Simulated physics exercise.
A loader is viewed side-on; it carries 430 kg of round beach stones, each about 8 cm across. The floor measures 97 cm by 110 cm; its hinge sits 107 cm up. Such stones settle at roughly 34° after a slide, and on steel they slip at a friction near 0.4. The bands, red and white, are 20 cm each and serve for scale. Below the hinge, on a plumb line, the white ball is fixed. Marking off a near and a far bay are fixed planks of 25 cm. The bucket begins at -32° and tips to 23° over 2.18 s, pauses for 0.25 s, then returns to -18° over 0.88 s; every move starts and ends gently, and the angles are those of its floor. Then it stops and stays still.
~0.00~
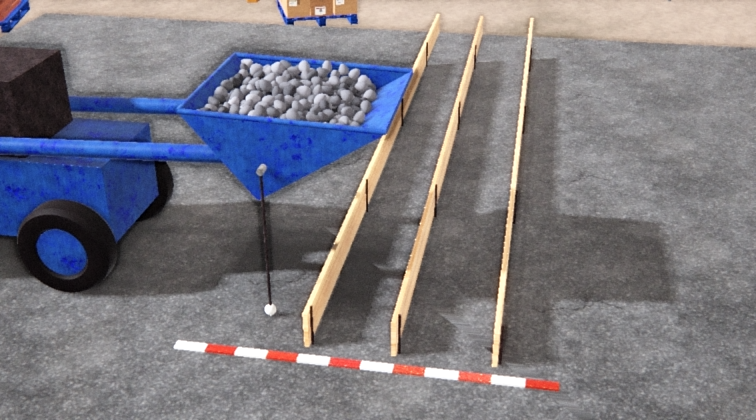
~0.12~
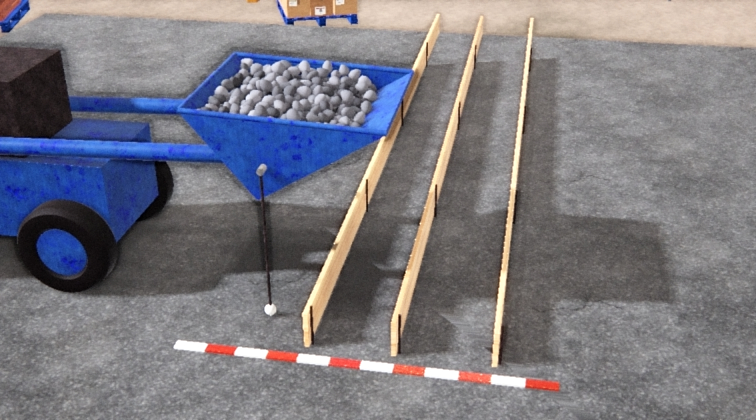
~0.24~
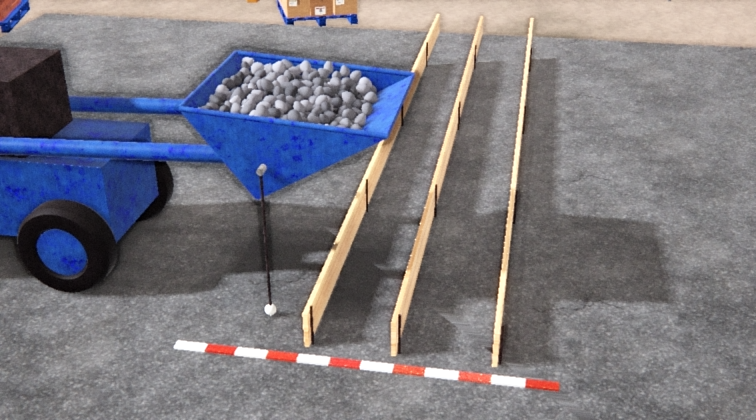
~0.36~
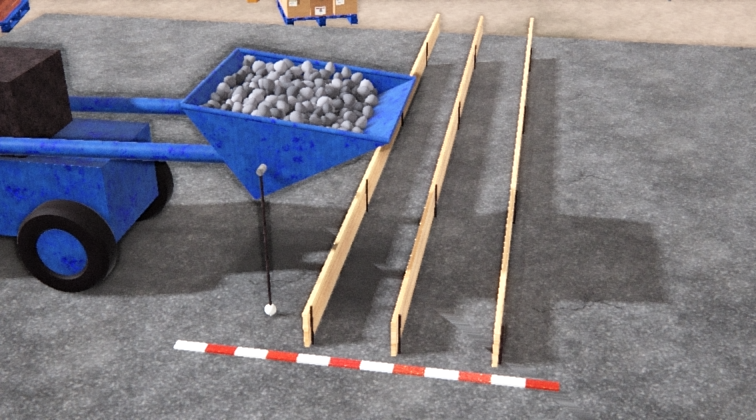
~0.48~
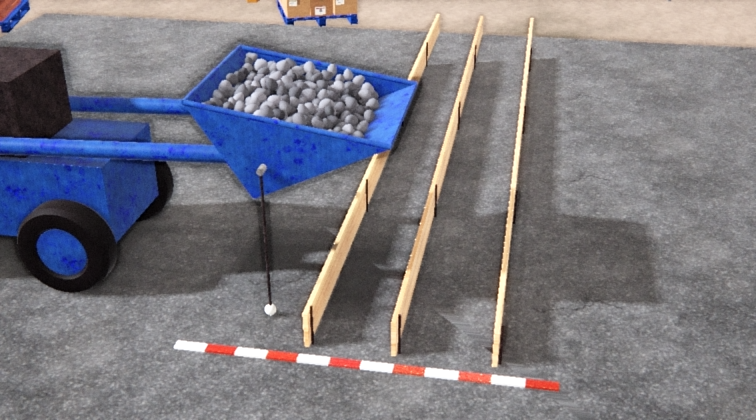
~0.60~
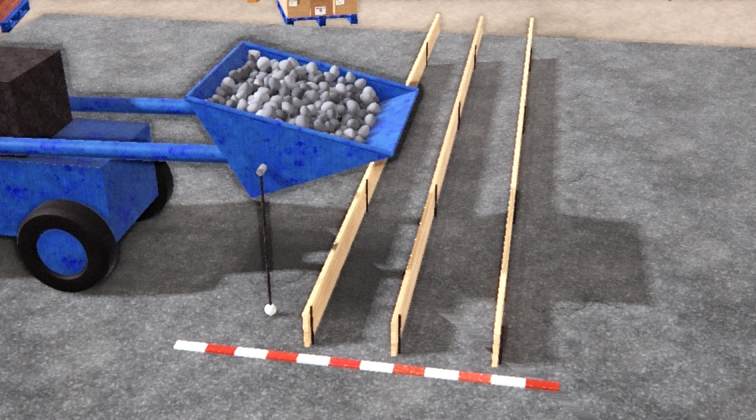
A blue bucket heaped with rounded grey stones, carried on the arms of a loader at left, hangs nearly still at first above a paved floor with three long wooden boards. It then slowly tilts, its right-hand lip lowering slightly while the stones shift only a little inside.
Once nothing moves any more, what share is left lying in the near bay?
About 5 per cent.
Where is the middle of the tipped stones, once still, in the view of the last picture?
(463, 273).
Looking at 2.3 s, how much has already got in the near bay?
I'd put it near 10 per cent.
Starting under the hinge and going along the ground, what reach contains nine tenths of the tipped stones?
Roughly 150 cm.
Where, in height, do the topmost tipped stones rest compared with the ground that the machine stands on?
About 36 cm higher than the ground.
After 1.6 s the floor is at 15°; 100 % in the bucket; the foremost stones are at (396, 178).
After 2.3 s the floor is at 23°; 58 % in the bucket, 12 % in the near bay, 30 % in the far bay; the foremost stones are at (491, 274).
After 3.8 s the floor is at -18°; 15 % in the bucket, 3 % in the near bay, 80 % in the far bay, 2 % past the last board; the foremost stones are at (599, 284).
After 6.4 s the floor is at -18°; 15 % in the bucket, 3 % in the near bay, 79 % in the far bay, 3 % past the last board; the foremost stones are at (610, 270).
